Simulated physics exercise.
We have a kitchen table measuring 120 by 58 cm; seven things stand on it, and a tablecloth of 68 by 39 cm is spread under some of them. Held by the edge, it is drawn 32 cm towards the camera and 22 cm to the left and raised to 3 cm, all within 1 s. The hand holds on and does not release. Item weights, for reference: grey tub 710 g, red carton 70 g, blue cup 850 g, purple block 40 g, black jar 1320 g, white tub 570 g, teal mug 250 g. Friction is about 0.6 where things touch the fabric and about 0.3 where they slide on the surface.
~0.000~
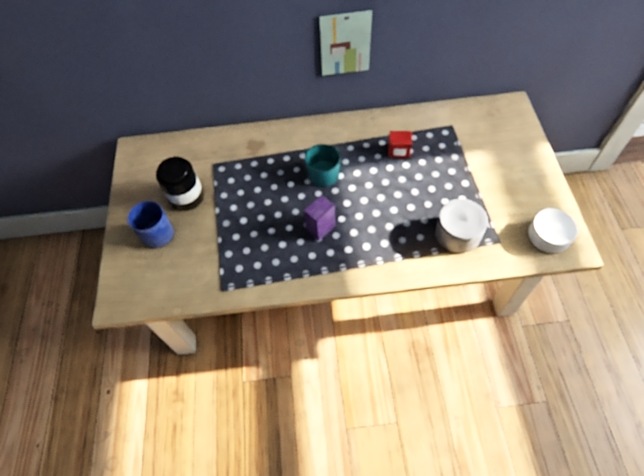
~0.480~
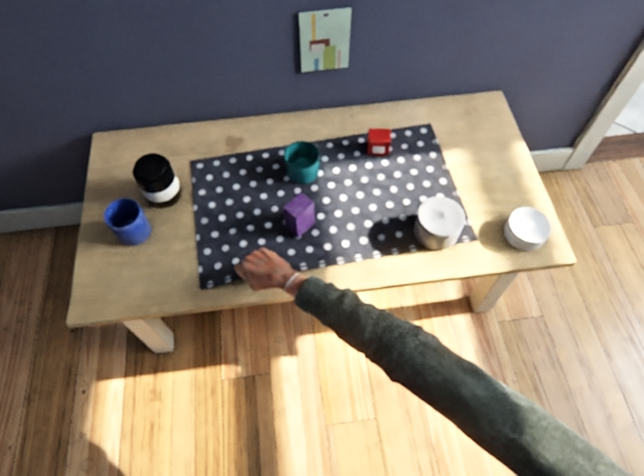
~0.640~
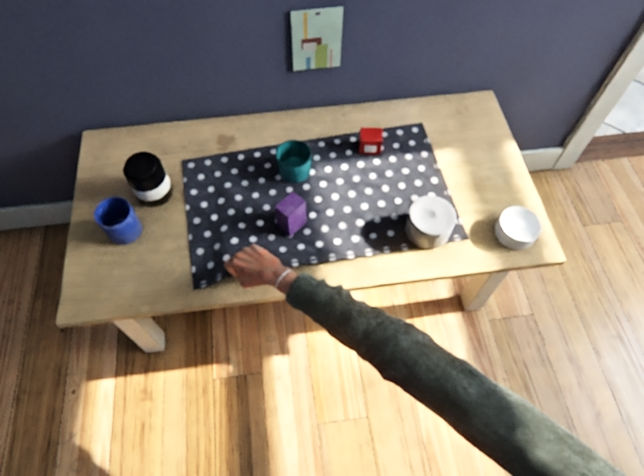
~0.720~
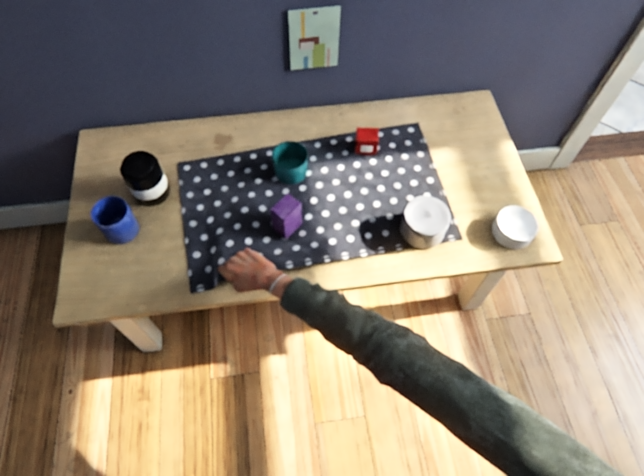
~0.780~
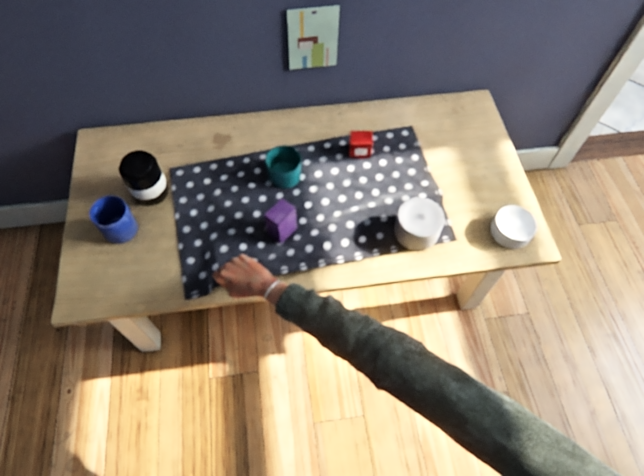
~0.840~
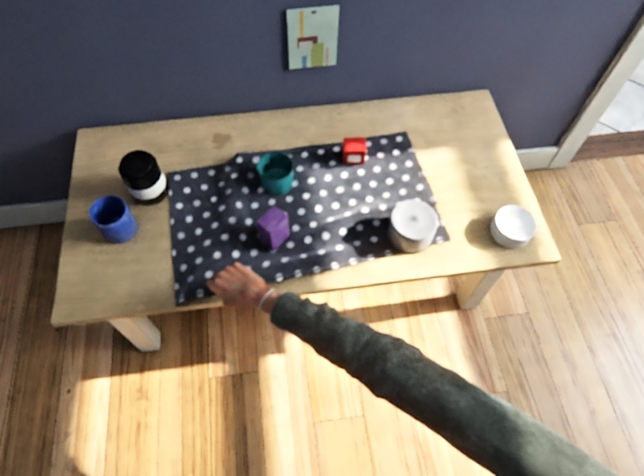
A hand in a dark green sleeve reaches in and grips the near left edge of a spotted tablecloth on a wooden table. It drags the cloth slightly leftward, wrinkling it, and the teal mug, purple block, red carton and grey tub shift along with it, while the blue cup, black jar and white tub stay put.
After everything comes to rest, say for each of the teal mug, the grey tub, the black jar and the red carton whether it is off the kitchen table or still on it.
My prediction: Teal mug: On; grey tub: Off; black jar: On; red carton: On.
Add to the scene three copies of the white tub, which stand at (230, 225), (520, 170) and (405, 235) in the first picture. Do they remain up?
Respectively, the copies end as follows: Gone from the top, still in place, gone from the top.
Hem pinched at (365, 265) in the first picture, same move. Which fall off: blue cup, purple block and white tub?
Well, in that case the blue cup survives on top, the purple block tips off and the white tub survives on top.
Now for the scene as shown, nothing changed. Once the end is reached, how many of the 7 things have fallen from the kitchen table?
Count recorded: 1.
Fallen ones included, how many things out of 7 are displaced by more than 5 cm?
My count is 4.
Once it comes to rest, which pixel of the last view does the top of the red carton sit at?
Around (259, 240).
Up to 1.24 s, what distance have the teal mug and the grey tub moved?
For the teal mug, 30 centimetres, and for the grey tub, 20 centimetres.
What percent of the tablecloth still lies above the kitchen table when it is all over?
Some 40 per cent of it.
By 1.0 s, 90 % of the tablecloth is still over the top; teal mug 16 cm off its start, red carton 15 cm off its start, grey tub 12 cm off its start.
By 1.2 s, 75 % of the tablecloth is still over the top; teal mug 29 cm off its start, red carton 27 cm off its start, grey tub 21 cm off its start.
By 1.4 s, 60 % of the tablecloth is still over the top; teal mug 39 cm off its start at (180, 262), red carton 37 cm off its start at (269, 221), grey tub 29 cm off its start at (328, 276).
By 1.6 s, 45 % of the tablecloth is still over the top; teal mug 43 cm off its start, red carton 41 cm off its start, grey tub over the edge.
By 3.2 s, 40 % of the tablecloth is still over the top; grey tub over the edge, teal mug 44 cm off its start at (166, 279), red carton 42 cm off its start at (259, 240), black jar 0 cm off its start at (136, 163).
